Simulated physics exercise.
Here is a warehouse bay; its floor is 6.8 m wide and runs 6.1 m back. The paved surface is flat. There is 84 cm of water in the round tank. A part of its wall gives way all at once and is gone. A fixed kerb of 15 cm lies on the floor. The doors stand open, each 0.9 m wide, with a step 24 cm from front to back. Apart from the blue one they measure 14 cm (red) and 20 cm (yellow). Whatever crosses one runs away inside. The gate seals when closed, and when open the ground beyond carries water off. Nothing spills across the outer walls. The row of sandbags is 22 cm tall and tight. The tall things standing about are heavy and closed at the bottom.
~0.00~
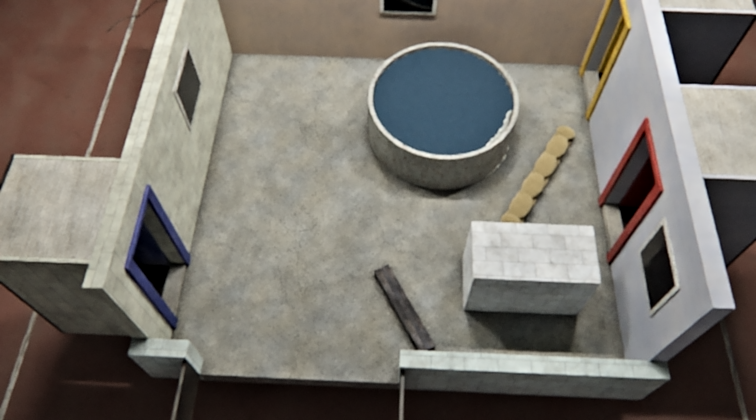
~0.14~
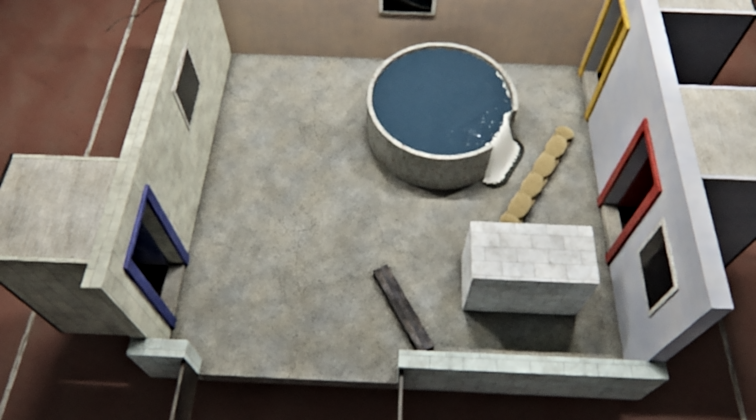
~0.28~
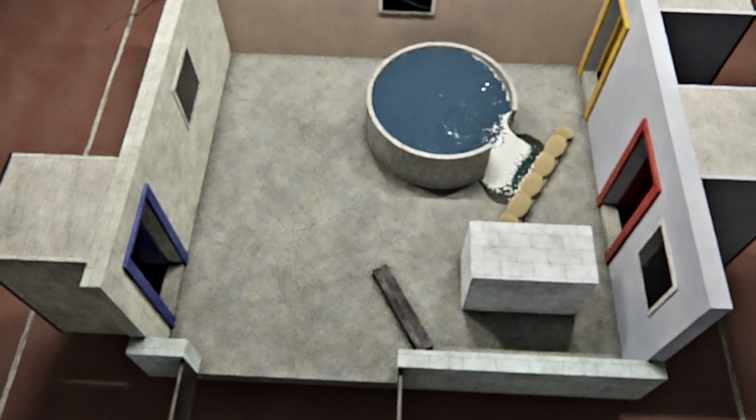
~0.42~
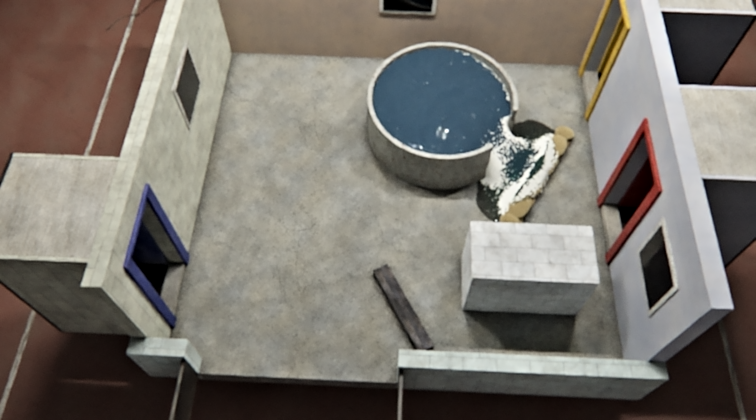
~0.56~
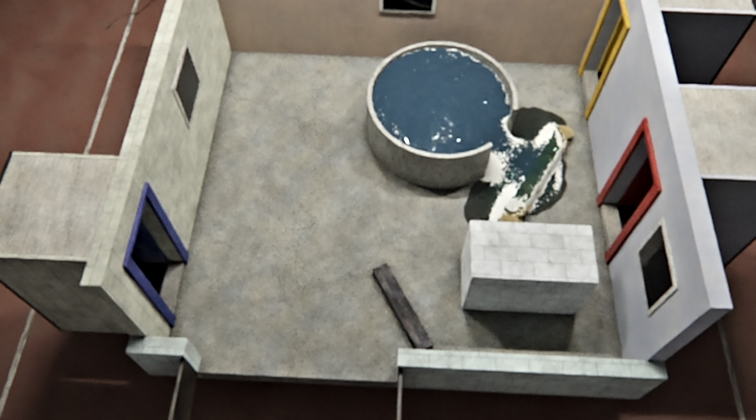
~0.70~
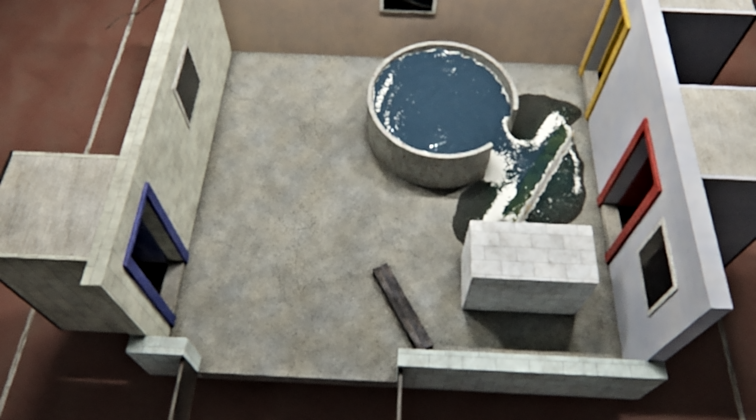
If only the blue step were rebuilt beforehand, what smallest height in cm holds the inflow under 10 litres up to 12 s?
It would have to be roughly 8 cm high.
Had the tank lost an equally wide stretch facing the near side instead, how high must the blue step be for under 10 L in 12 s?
Then roughly 8.0 cm.
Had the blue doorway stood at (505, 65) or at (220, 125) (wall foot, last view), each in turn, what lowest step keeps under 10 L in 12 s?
About 20 and 10.5 cm.
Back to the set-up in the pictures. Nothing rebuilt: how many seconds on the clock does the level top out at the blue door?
Around 7.0 s.
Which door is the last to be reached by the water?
Last comes the blue one.
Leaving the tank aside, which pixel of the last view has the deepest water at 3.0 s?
Around (527, 178).
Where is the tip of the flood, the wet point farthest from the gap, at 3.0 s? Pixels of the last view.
Near (204, 288).
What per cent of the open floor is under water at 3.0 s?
Some 50 per cent of it.
After 1.4 s water covers 25 % of the floor, deepest (62 cm) near (527, 178); it has not reached the blue door.
After 3.0 s water covers 50 % of the floor, deepest (46 cm) near (527, 178); it has not reached the blue door.
After 12.0 s water covers 95 % of the floor, deepest (14 cm) near (536, 161); 8 cm at the blue door, 3 litres in over its 10 cm step.
At the blue door as built, the water arrived by 3.3 s and peaked near 13 cm at 6.8 s.
Run again over the same 12 s with other heights there, 29 litres in over 6.5 cm, 2 litres over 10.5 cm. The limit of 10 litres is kept from about 8 cm up.
